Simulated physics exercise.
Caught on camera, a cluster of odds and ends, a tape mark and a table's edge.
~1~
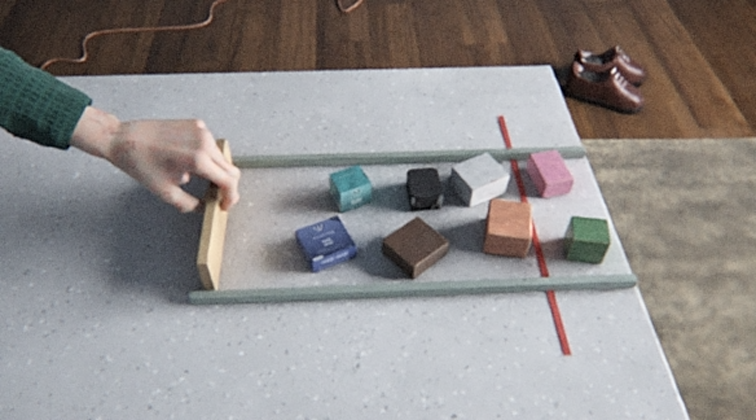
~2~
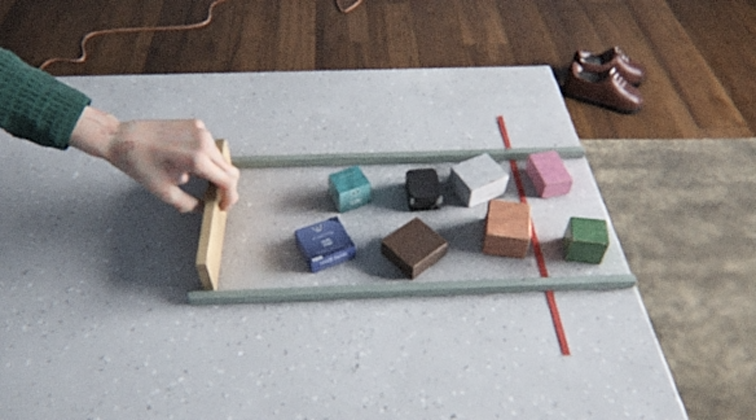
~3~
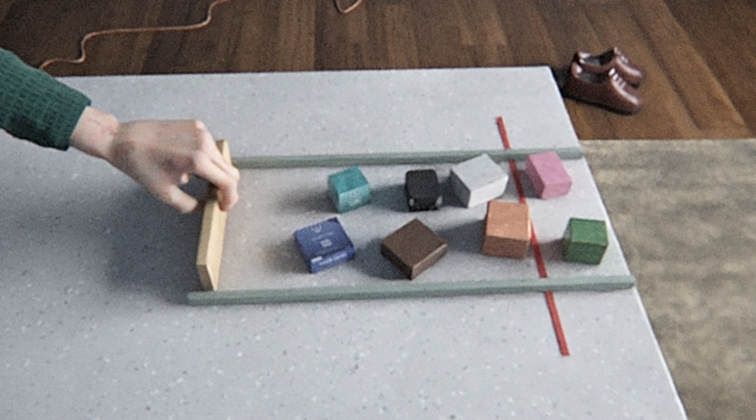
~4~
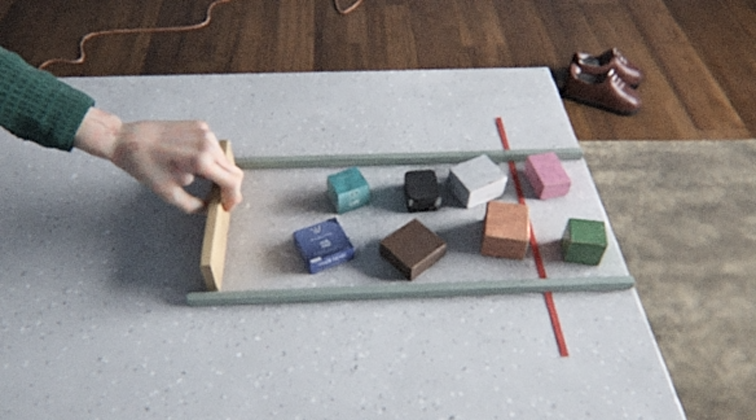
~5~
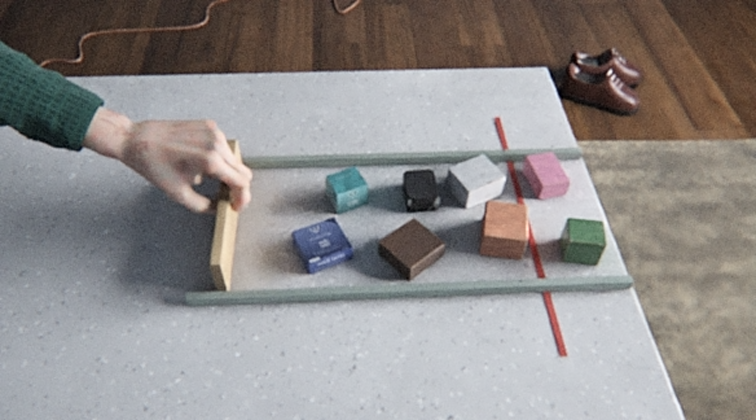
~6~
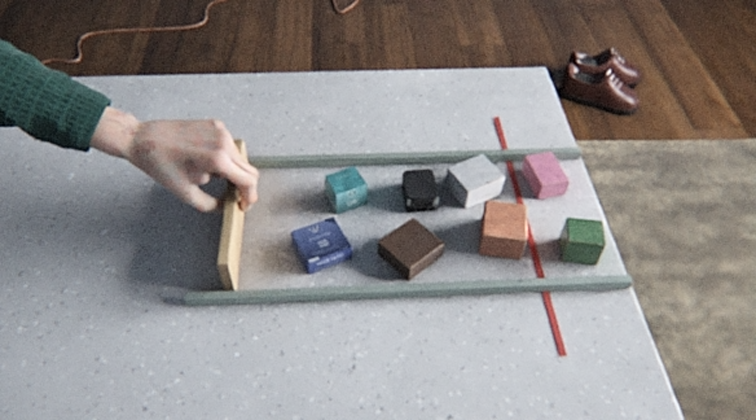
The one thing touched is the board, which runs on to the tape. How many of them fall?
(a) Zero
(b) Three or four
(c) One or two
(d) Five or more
(b) Three or four.
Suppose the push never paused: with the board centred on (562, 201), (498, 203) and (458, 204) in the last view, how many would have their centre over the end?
Going through the three places, I get 6, 2 and 0.
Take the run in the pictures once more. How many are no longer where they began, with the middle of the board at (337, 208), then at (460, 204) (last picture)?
So 3, and at the other place 8.
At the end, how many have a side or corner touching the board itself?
Tally at the end: 2.
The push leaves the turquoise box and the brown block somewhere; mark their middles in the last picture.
Final positions: Near (539, 187); near (611, 256).
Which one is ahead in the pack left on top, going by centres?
That's the brown block, it ends up nearest.
Early on, none off yet; green block at rest near (582, 241); pink block at rest near (545, 175); orange block at rest near (503, 230).
A while later, none off yet; green block at rest near (582, 241); pink block at rest near (545, 175); orange block travelled a little near (525, 228).
Further along, none off yet; green block travelled about its own width near (611, 239); pink block travelled about its own width near (594, 172); orange block travelled about its own width near (566, 213).
Finally, the number that fall off is three or four; lost, white block, pink block and green block.
